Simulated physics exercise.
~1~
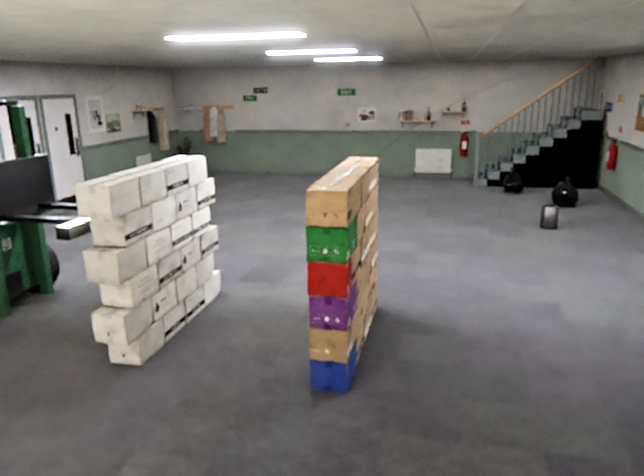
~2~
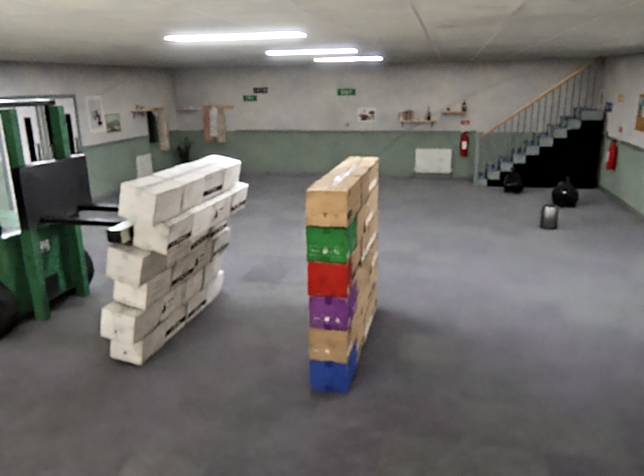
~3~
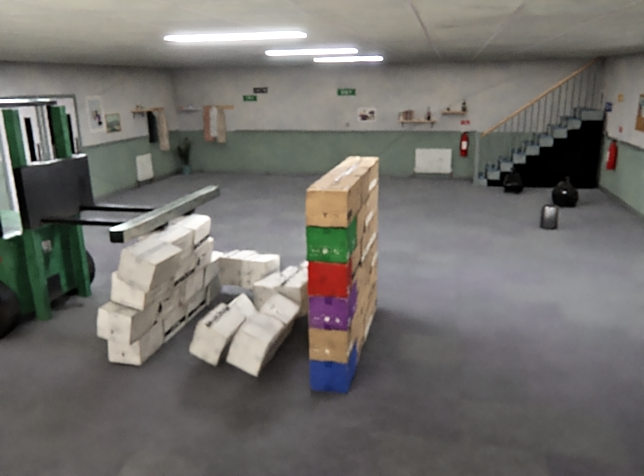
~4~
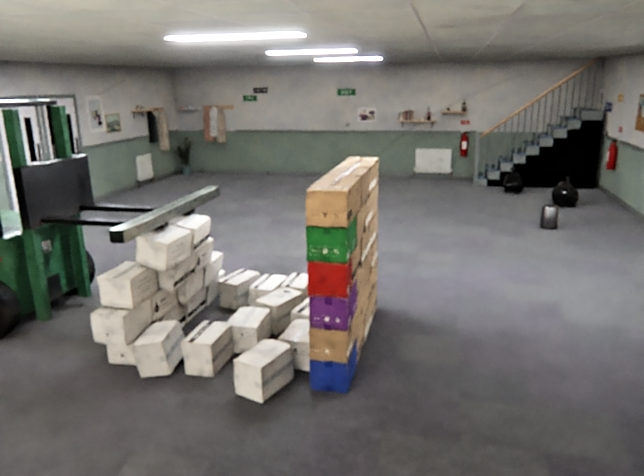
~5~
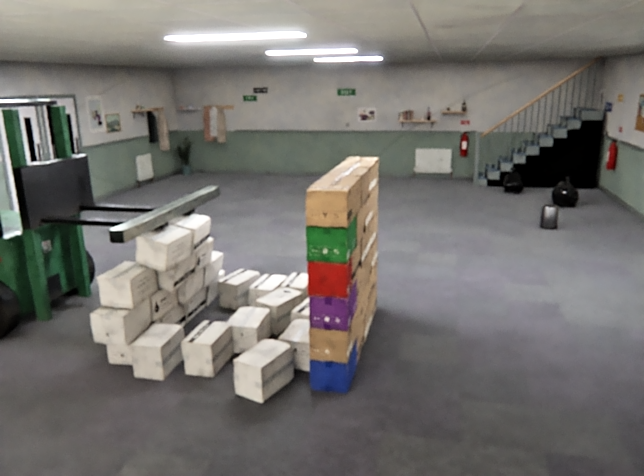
At the start, two thin walls of stacked cartons stand in a large grey-floored room, a white one on the left and a mostly brown one on the right with green, red, purple and blue cartons at its near end. A green lift truck at the left drives forward, pressing a beam across its forks into the white wall. The upper rows skew and lean to the right, then tumble into the aisle as the truck stops. The fallen cartons scatter and settle on the floor, some close against the second wall. At the end, a lower part of the white wall remains piled below the beam, while the colourful wall stands unmoved.
